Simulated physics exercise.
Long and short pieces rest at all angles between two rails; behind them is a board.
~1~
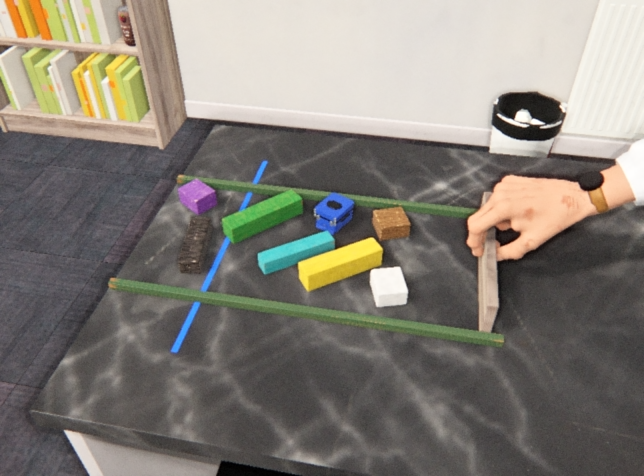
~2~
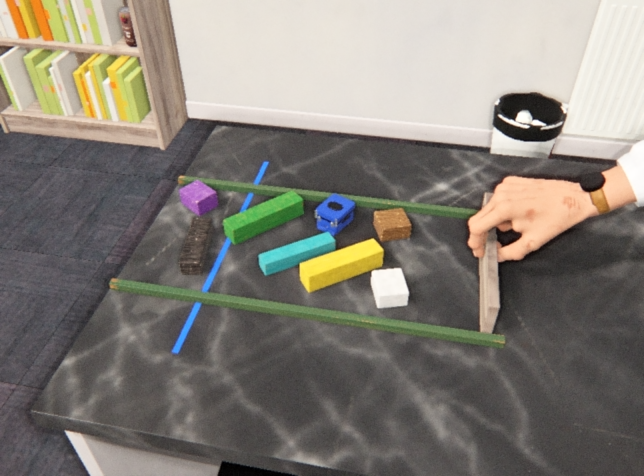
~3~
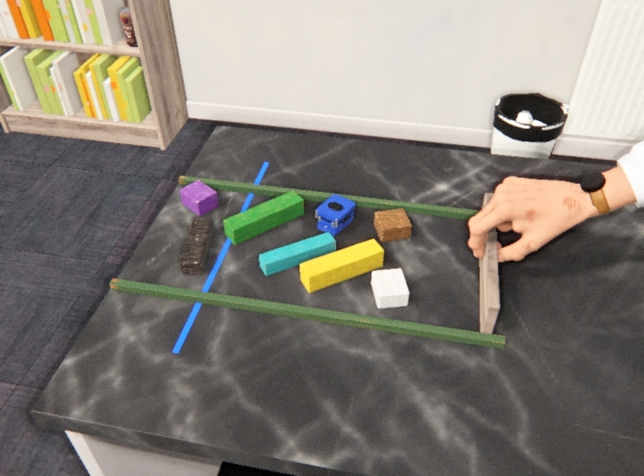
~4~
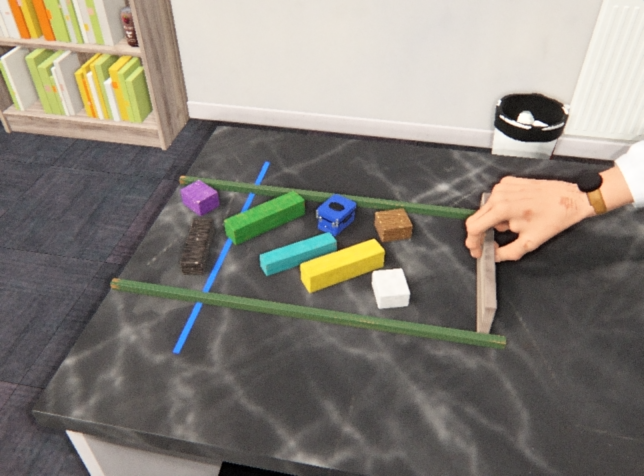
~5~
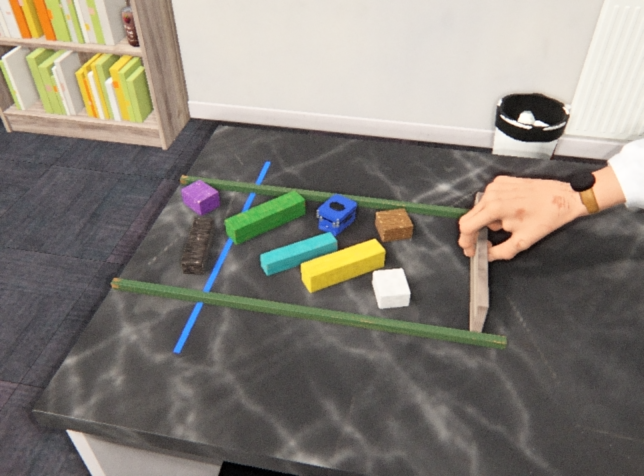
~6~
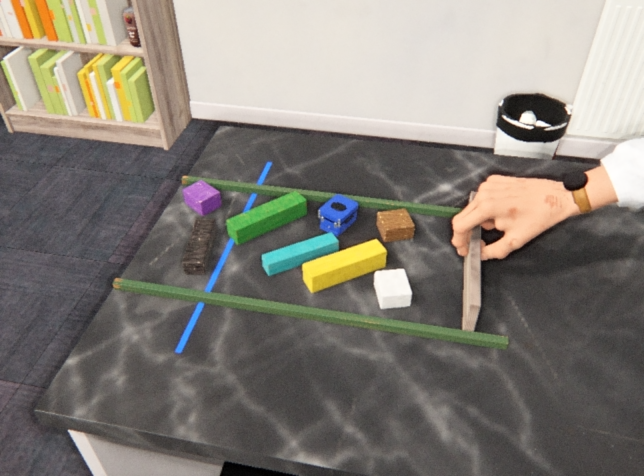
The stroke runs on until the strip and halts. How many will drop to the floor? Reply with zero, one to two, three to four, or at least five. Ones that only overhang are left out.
It comes to one to two.
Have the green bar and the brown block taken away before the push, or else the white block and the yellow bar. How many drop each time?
Falls come to 0 the first time and 1 the other time.
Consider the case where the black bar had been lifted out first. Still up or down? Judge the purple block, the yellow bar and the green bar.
Result - purple block: Gone; yellow bar: Up; green bar: Up.
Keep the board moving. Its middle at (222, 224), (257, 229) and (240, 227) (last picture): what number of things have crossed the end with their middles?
Respectively 2, 0 and 1.
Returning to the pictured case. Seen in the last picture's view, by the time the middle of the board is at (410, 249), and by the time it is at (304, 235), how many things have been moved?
First 2, then 6.
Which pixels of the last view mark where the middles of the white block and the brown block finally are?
Final positions - white block around (205, 261), brown block around (233, 202).
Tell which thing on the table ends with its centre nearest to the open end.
The black bar is the one you want.
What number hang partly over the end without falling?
Answer: 1.
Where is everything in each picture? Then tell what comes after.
The first frame shows purple block (198, 197); black bar (196, 245); green bar (264, 216); board (487, 258); tape (228, 239).
The second frame shows black bar (197, 245); yellow bar (342, 265).
The third frame shows green bar (265, 217); brown block (392, 225).
The fourth frame shows purple block (200, 198); board (486, 259).
The fifth frame shows black bar (199, 245); turquoise bar (300, 253).
The sixth frame shows purple block (202, 198); black bar (200, 245); green bar (268, 217); board (472, 257); tape (232, 240).
Soon after, none off yet; purple block at rest near (202, 198); black bar at rest near (200, 245); green bar at rest near (268, 217).
Then, none off yet; purple block at rest near (202, 198); black bar at rest near (200, 245); green bar moved a little near (241, 212).
At rest, the number that fall off is one or two; fallen, purple block.
